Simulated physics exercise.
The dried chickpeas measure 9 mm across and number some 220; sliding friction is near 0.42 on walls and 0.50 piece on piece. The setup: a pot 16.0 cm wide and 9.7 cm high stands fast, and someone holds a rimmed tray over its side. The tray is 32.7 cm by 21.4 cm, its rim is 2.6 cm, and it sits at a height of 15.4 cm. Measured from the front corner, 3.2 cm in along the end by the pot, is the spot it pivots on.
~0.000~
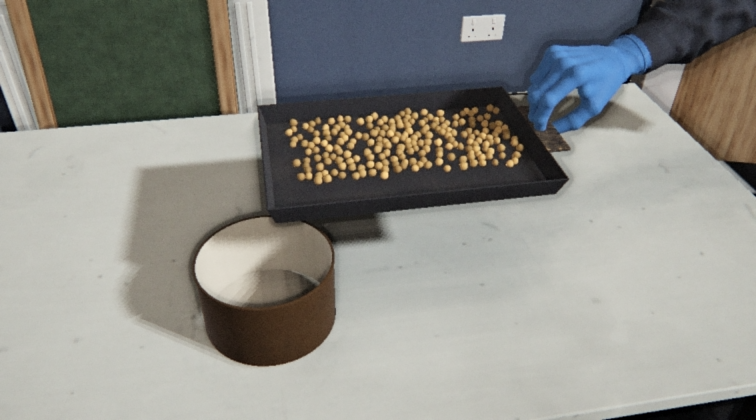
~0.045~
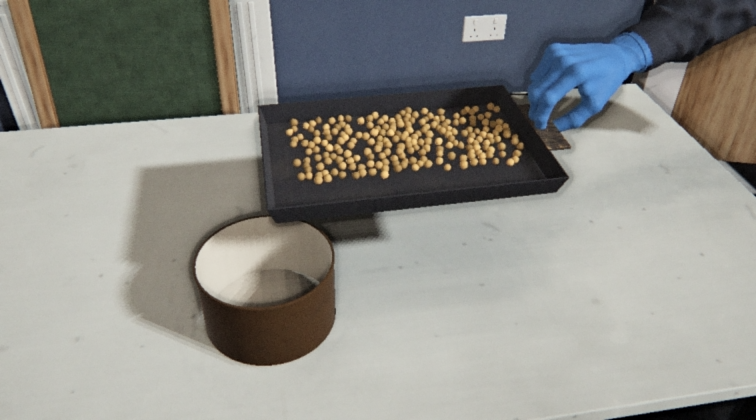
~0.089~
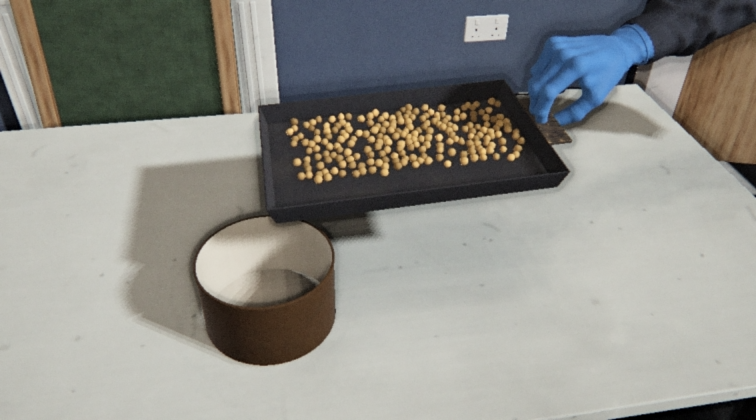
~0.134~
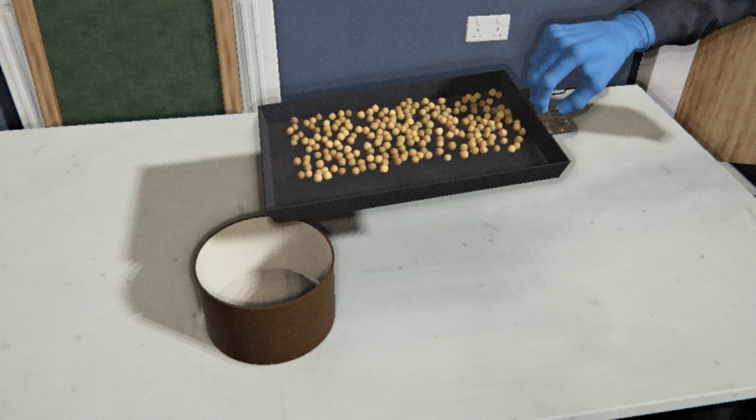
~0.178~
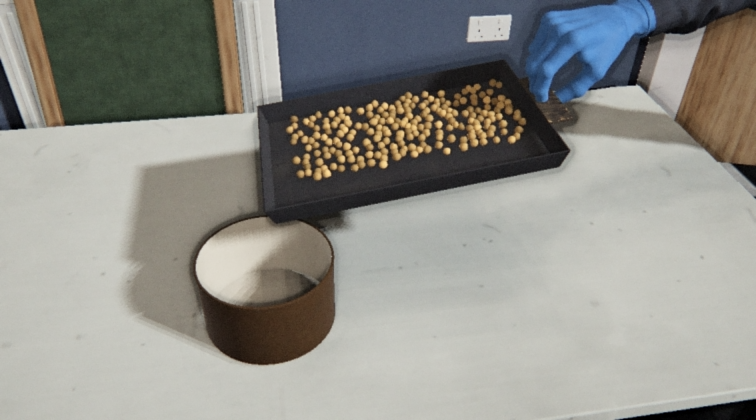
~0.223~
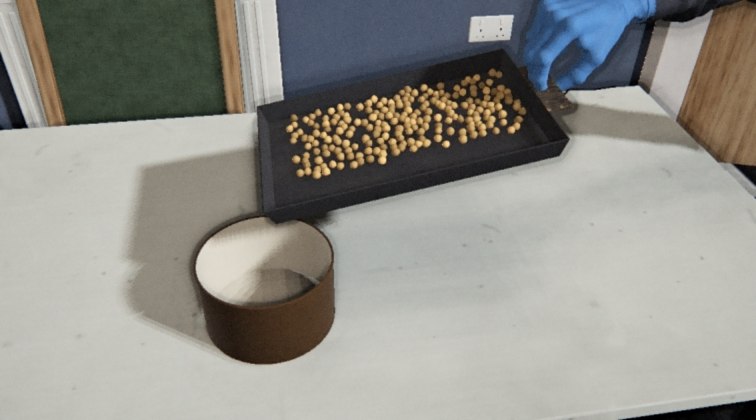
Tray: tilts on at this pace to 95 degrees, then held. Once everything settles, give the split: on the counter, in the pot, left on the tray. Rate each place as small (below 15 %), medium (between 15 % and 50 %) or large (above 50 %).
Counter - large; pot - medium; tray - small.
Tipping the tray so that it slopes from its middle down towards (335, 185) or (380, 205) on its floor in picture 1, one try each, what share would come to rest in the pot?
100 and 55 %.
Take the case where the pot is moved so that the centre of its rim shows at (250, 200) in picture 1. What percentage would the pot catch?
I'd put it at around 70 per cent.
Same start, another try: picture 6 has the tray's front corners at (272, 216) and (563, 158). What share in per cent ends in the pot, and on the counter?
The pot gets 65 and the counter 35.
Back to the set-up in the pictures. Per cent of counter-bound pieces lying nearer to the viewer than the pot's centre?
Some 0 per cent.
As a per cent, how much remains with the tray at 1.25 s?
Roughly 90 per cent.
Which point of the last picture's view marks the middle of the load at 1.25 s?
Roughly (264, 153).
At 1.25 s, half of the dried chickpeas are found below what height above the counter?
Roughly 18 centimetres, give or take.
After 0.84 s, tilt 51 degrees; the tray holds 100 %, the pot 0 %.
Then, at 1.25 s, tilt 77 degrees; the tray holds 90 %, the pot 5 %.
After 1.74 s, tilt 95 degrees; the tray holds 20 %, the pot 20 %.
By 2.5 s all is still; counter 65 %, pot 35 %, tray 0 %.
